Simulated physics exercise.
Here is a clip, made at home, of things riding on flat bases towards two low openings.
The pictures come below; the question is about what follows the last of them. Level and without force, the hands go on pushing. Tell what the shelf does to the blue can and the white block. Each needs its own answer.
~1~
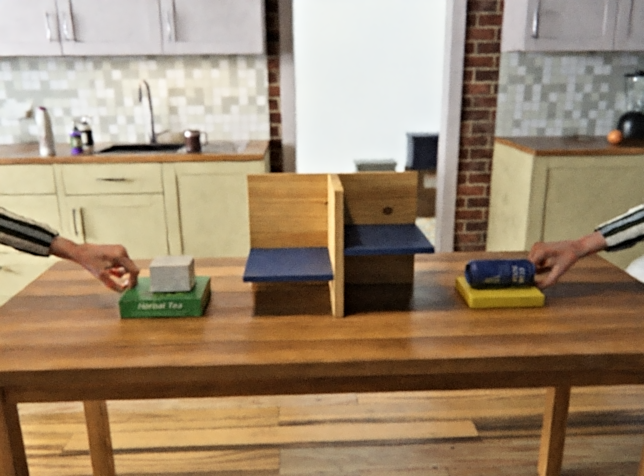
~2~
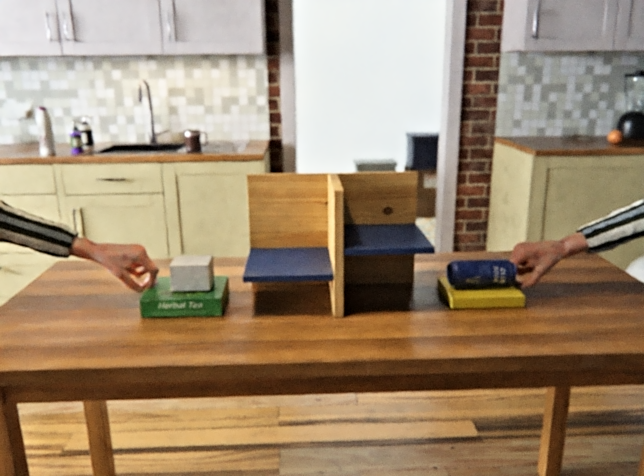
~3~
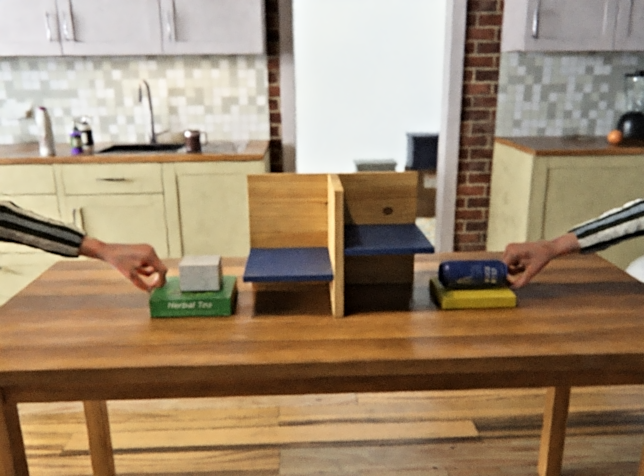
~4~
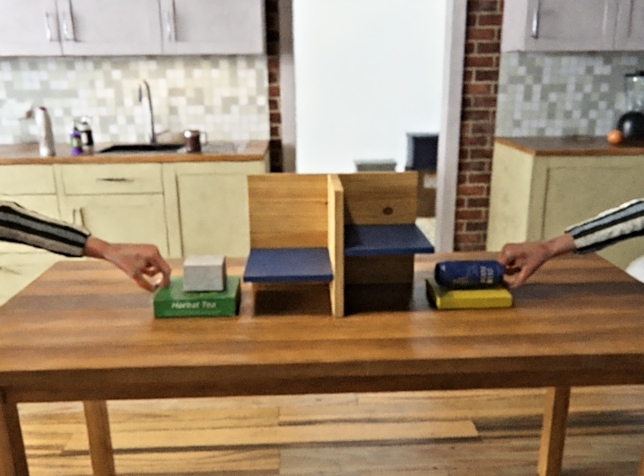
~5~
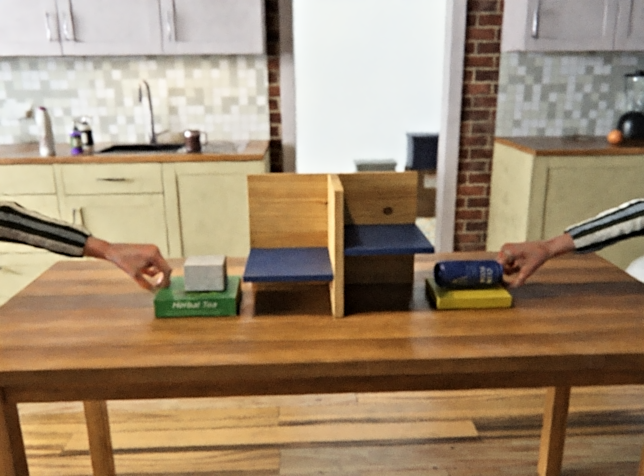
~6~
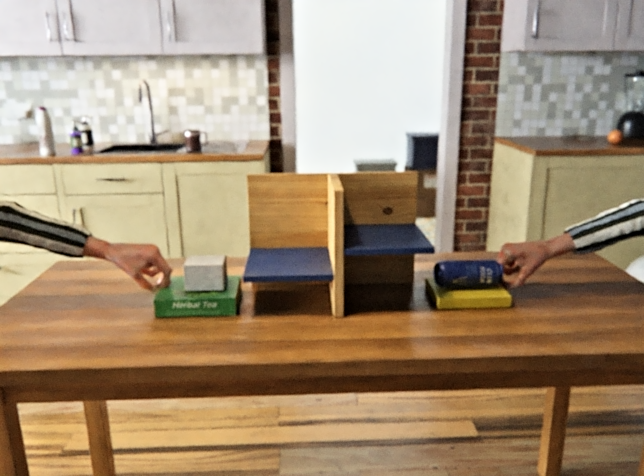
Going through them: The blue can is not touched, the white block is hit and moved.
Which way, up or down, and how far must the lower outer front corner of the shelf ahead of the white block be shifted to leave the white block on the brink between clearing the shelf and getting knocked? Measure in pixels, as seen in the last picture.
8 pixels up.
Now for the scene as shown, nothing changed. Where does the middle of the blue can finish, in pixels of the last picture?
(389, 275), roughly.
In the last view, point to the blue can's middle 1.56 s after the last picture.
(410, 275).
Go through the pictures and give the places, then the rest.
The first frame shows hands sliding the things forward; blue can (499, 273); white block (173, 274); shelf (335, 242).
The second frame shows hands sliding the things forward; white block (192, 273); green packet (187, 295).
The third frame shows hands sliding the things forward; blue can (472, 273); yellow tray (471, 292).
The fourth frame shows hands sliding the things forward; white block (205, 273); shelf (335, 242).
The fifth frame shows hands sliding the things forward; blue can (467, 273); green packet (200, 295).
The sixth frame shows hands sliding the things forward; blue can (467, 273); white block (206, 273); yellow tray (466, 292).
Then, 1.56 s later than the last frame, blue can riding along near (410, 275); white block pushed back on its carrier near (228, 272).
When it is over, the blue can passes below, near (389, 275); the white block is knocked back, near (214, 286).
